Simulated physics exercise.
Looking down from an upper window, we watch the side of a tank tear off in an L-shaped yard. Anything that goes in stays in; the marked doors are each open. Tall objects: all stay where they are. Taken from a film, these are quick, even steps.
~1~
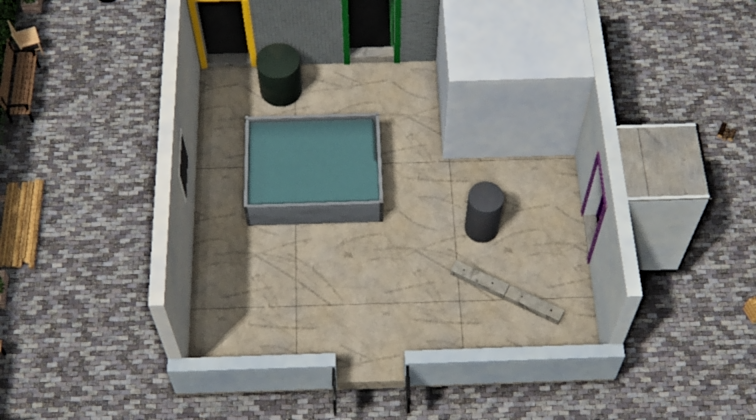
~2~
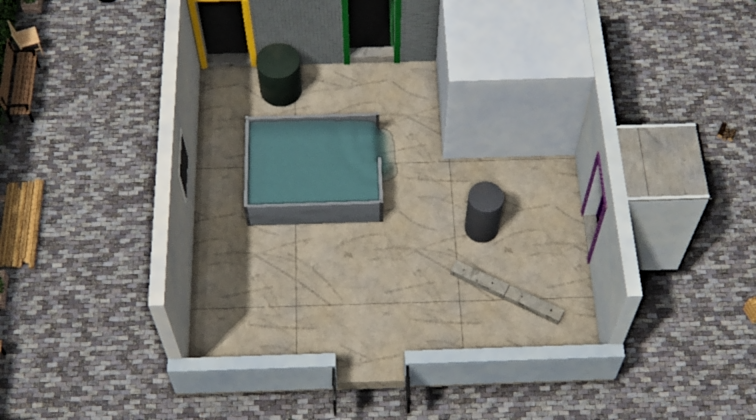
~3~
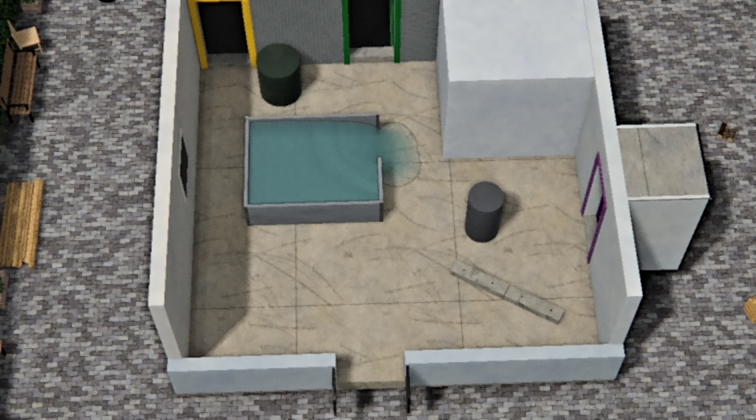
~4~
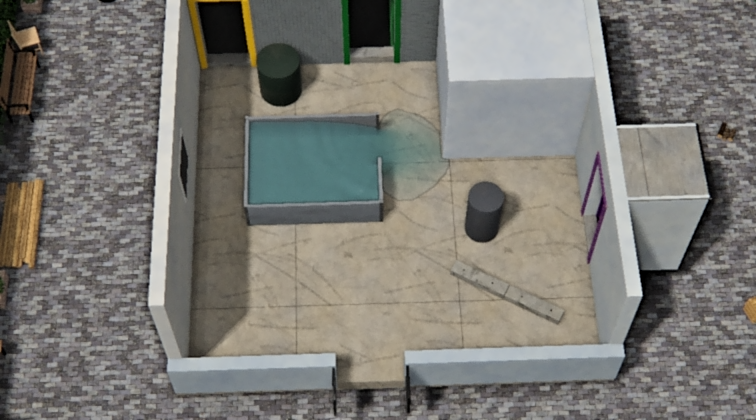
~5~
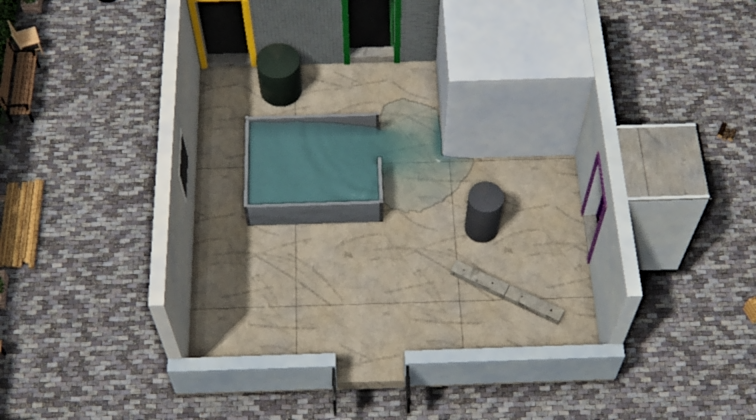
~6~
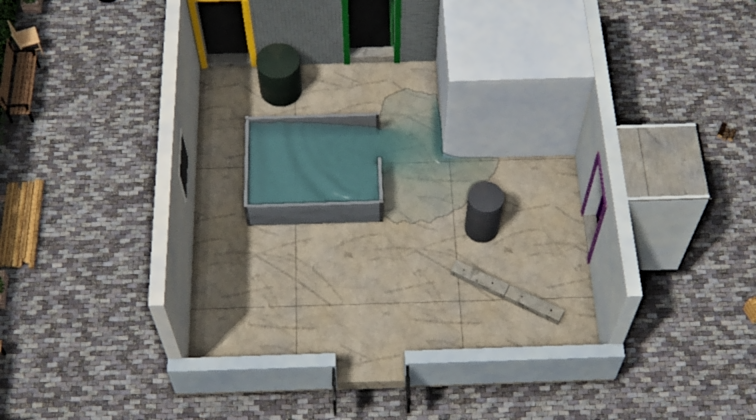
The walled yard sat still around a tank of blue-green water until the tank's right side opened, and water poured out through the gap, spreading rightward across the tan floor to the big pale block.
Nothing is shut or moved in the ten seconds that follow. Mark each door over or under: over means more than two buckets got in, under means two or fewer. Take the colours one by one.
Purple door - over, yellow door - under, green door - under.
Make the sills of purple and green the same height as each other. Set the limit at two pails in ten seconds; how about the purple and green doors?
Door log - purple stays inside the limit; green crosses the threshold.
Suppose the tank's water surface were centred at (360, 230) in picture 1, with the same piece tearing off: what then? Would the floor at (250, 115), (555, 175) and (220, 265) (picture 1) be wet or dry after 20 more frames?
Point by point: Still bare; swamped; still bare.
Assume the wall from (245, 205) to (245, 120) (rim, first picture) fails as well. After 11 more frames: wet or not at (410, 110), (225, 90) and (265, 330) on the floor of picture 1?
Taken one by one: Unaffected, then sodden, then sodden.
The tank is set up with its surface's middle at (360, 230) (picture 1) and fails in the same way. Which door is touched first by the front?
Looks like the one in purple.
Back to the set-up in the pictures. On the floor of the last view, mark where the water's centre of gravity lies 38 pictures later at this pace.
The centre of mass sits at about (370, 173).
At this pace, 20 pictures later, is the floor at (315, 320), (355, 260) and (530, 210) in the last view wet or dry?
Lab note, in the order given: Unwetted, unwetted, wet through.
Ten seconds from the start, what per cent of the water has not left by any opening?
Near 92 in a hundred.
A moment on, water covers 15 % of the floor; the purple door not reached, the yellow door not reached, the green door not reached.
Next, water covers 25 % of the floor; the purple door under two buckets in, the yellow door not reached, the green door wet at the sill, nothing in.
Then, water covers 45 % of the floor; the purple door over two buckets in, the yellow door wet at the sill, nothing in, the green door under two buckets in.
Later, water covers 65 % of the floor; the purple door far over two buckets in, the yellow door under two buckets in, the green door under two buckets in.
In the end, water covers 90 % of the floor; the purple door far over two buckets in, the yellow door under two buckets in, the green door under two buckets in.
